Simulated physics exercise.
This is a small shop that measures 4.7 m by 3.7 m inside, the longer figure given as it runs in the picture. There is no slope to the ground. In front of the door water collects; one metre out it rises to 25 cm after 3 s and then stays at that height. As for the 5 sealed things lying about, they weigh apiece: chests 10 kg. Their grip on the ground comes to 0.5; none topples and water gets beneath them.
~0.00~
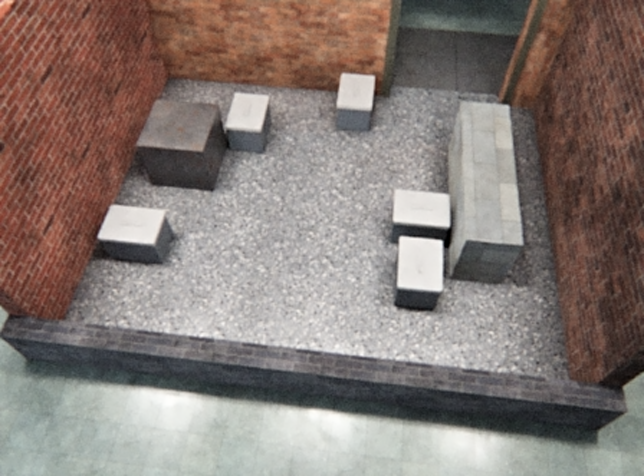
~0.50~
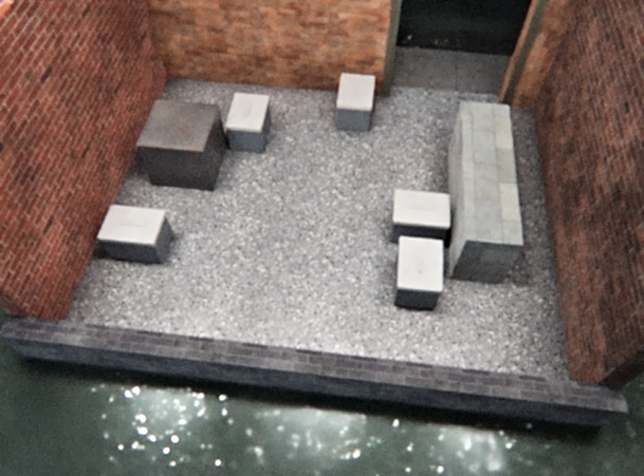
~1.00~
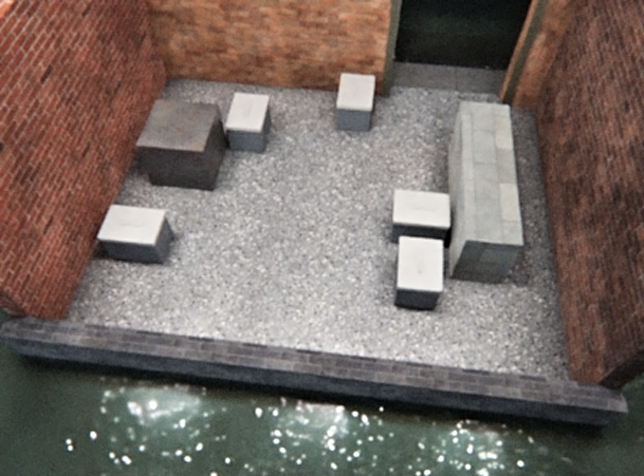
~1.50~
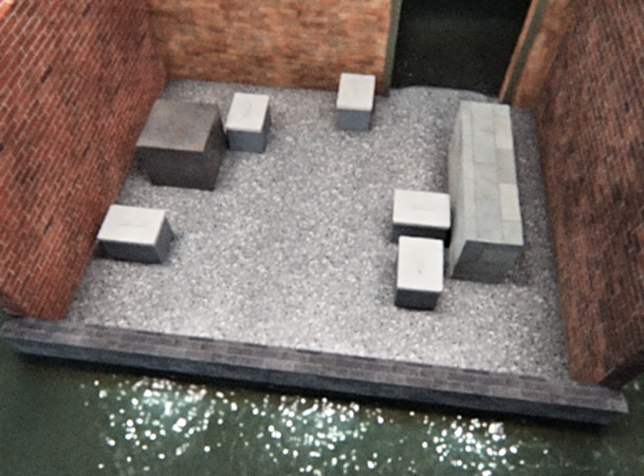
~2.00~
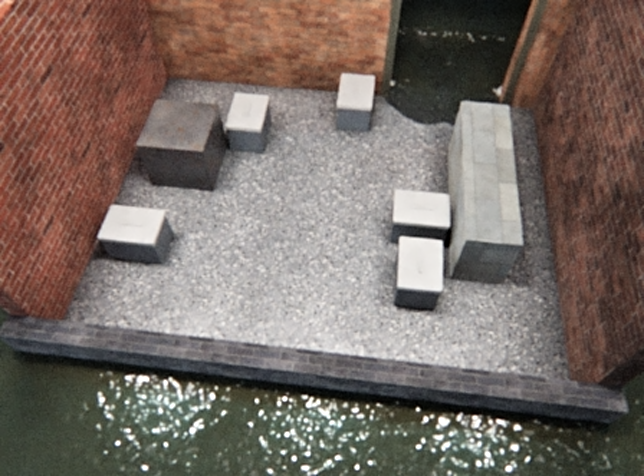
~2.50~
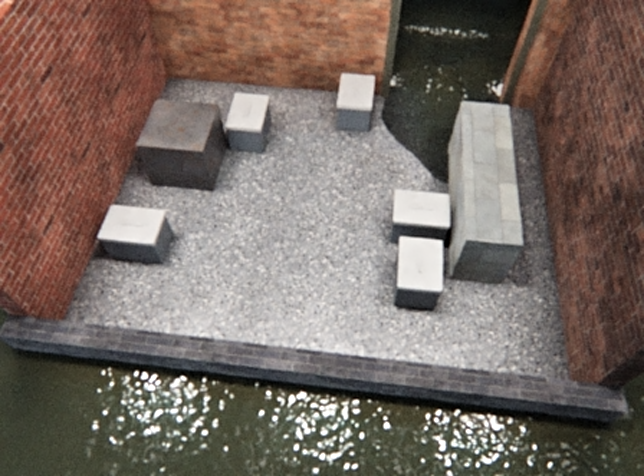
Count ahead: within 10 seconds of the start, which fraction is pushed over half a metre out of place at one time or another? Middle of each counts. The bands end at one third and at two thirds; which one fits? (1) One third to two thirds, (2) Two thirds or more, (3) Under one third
1, one third to two thirds.
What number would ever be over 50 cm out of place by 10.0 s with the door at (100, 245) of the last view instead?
Result: 4.
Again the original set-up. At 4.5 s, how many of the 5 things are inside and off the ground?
The number is 1.
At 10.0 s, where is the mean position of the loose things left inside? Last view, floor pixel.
The centre is close to (230, 194).
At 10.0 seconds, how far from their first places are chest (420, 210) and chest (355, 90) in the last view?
Respectively 300 and 20 centimetres.
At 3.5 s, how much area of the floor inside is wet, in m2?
That flooded area is roughly 4.0 m2.
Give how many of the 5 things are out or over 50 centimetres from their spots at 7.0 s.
Tally at that time: 2.
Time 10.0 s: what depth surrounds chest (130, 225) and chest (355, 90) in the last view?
Roughly 15 and 5 cm.
After 3.5 s 0 of 5 are over 50 cm from their spots; 0 afloat.
After 4.5 s 0 of 5 are over 50 cm from their spots; 1 afloat.
After 7.0 s 2 of 5 are over 50 cm from their spots; 3 afloat.
After 10.0 s 3 of 5 are over 50 cm from their spots, and 3 have been at some point; 5 afloat.
